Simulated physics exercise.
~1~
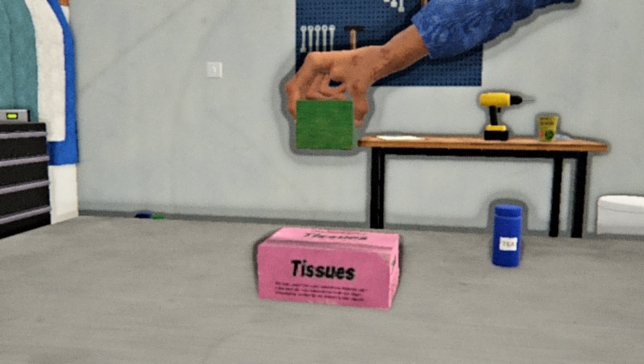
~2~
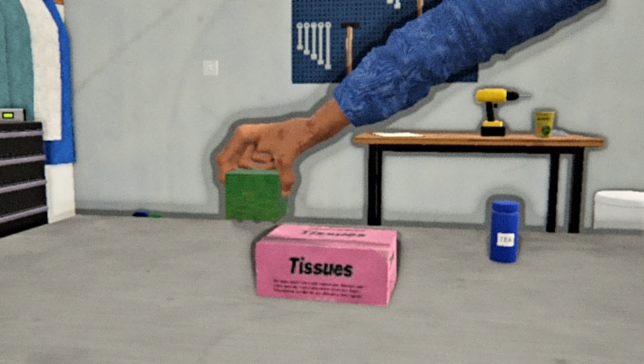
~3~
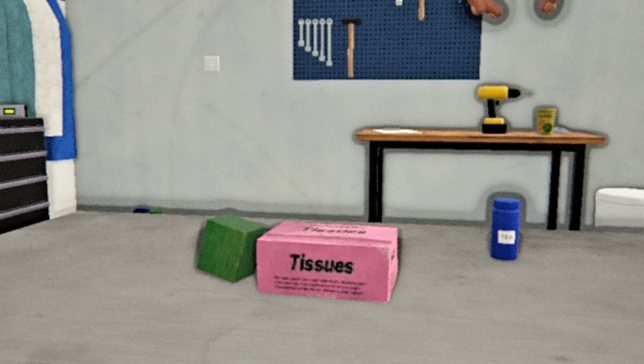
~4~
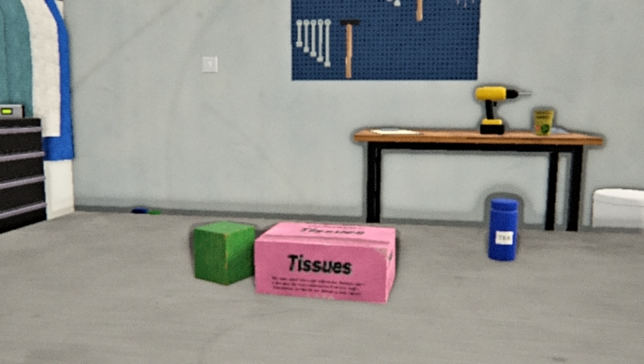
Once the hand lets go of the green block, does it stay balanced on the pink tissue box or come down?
It loses its balance and comes down, ending up on the surface to the left of the pink tissue box.
A hand lowering a green block onto the left edge of a pink tissue box, the block tumbling off to rest beside it.
